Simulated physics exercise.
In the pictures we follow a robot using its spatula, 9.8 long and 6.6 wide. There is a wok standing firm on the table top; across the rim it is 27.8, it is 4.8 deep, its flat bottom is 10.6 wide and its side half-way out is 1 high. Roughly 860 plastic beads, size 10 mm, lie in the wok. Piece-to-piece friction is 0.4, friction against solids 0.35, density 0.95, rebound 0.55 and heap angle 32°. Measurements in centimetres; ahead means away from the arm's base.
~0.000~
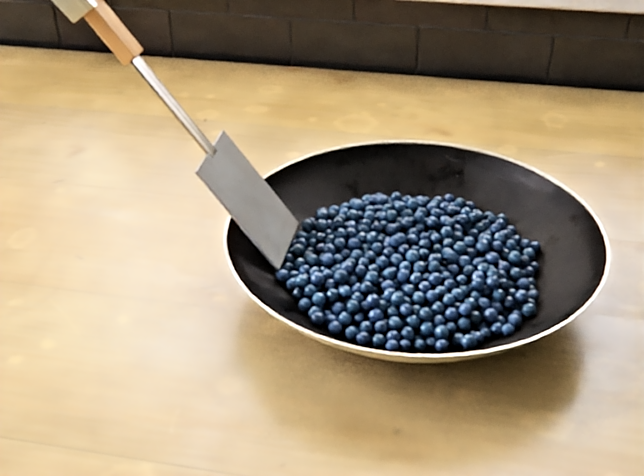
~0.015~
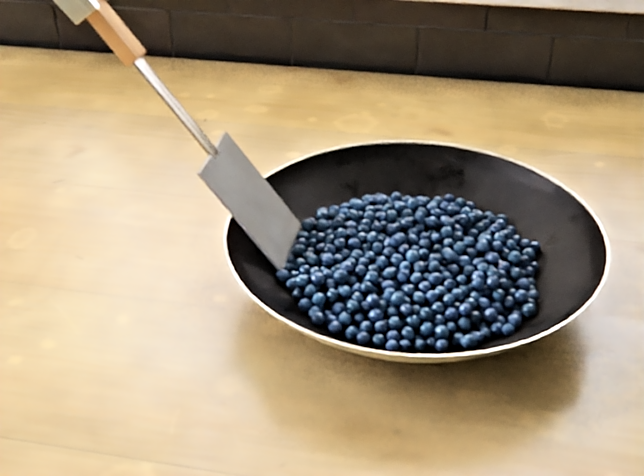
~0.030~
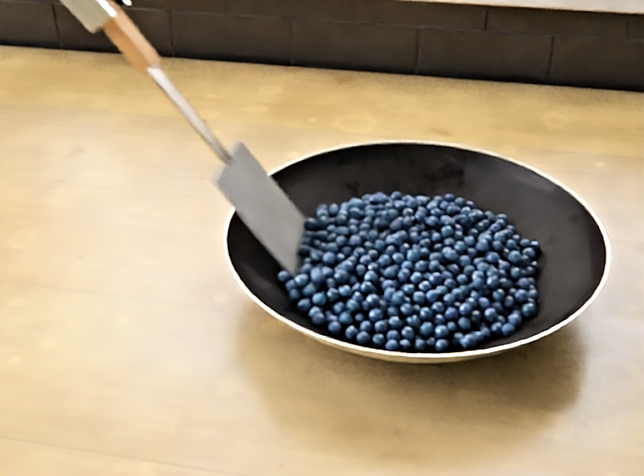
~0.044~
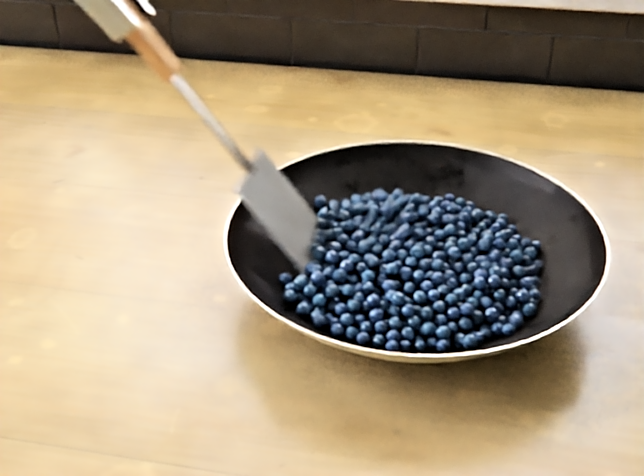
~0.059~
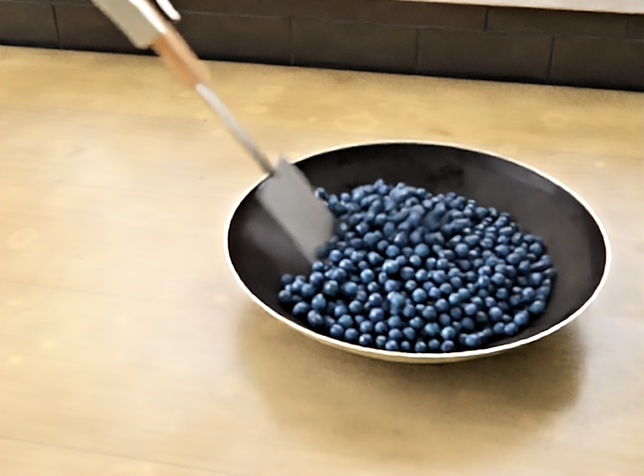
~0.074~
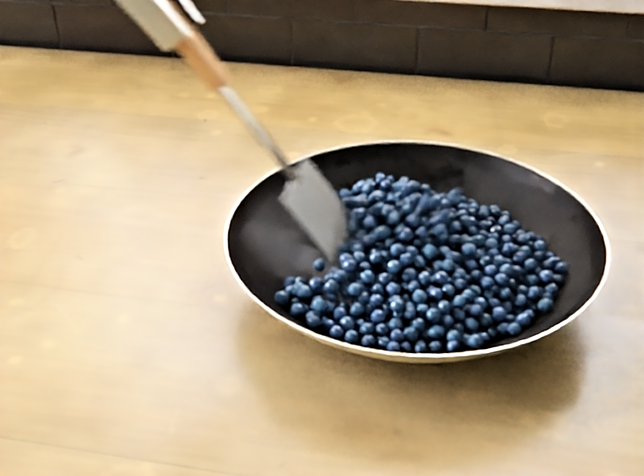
A robot's spatula pushes a heap of dark blue beads rightward across a black wok.
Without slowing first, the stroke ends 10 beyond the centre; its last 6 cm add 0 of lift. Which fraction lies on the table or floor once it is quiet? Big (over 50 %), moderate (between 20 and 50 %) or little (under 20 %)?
The share is moderate.
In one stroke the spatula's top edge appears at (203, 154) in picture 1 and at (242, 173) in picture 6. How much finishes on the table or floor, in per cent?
It comes to something like 10 %, give or take.
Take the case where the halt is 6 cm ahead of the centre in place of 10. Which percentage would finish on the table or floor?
10 %, roughly.
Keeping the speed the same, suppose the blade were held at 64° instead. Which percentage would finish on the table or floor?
It would then be close to 30 %.
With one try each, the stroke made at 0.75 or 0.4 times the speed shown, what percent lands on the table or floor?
First try around 25 %, second try around 10 %.
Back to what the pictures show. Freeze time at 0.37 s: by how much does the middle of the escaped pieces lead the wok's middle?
Distance ahead of centre: Approx. 22 cm.
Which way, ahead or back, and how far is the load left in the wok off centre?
Some 2.5 cm ahead of the centre.
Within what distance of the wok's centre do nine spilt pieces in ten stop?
Around 55 centimetres from the centre.
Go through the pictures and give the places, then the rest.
The first picture shows spatula top edge at (210, 150), sloping 54°; upper third of the load around (409, 255), from x 285 to 535, top at y 200; 855 in the wok.
The second picture shows spatula top edge at (212, 152), sloping 54°; upper third of the load around (409, 255), from x 285 to 535, top at y 200.
The third picture shows spatula top edge at (226, 159), sloping 54°; upper third of the load around (405, 253), from x 285 to 535, top at y 195.
The fourth picture shows spatula top edge at (248, 168), sloping 54°; upper third of the load around (405, 250), from x 285 to 535, top at y 195.
The fifth picture shows spatula top edge at (271, 174), sloping 54°; upper third of the load around (407, 247), from x 285 to 550, top at y 185.
The sixth picture shows spatula top edge at (294, 177), sloping 54°; upper third of the load around (411, 243), from x 280 to 560, top at y 180; 855 in the wok.
By 0.11 s, sloping 54°, highest piece 11 above the table; 853 in the wok, 2 on the blade or in flight.
By 0.15 s, sloping 54°, highest piece 14 above the table; 853 in the wok, 2 on the blade or in flight.
By 0.37 s, sloping 54°, highest piece 8 above the table; 594 in the wok, 196 on the table or floor, 65 on the blade or in flight.
By 1.42 s, sloping 54°, highest piece 5 above the table; 594 in the wok, 261 on the table or floor.
Final count, 594 in the wok, 261 on the table or floor. That is 31 % on the table or floor.
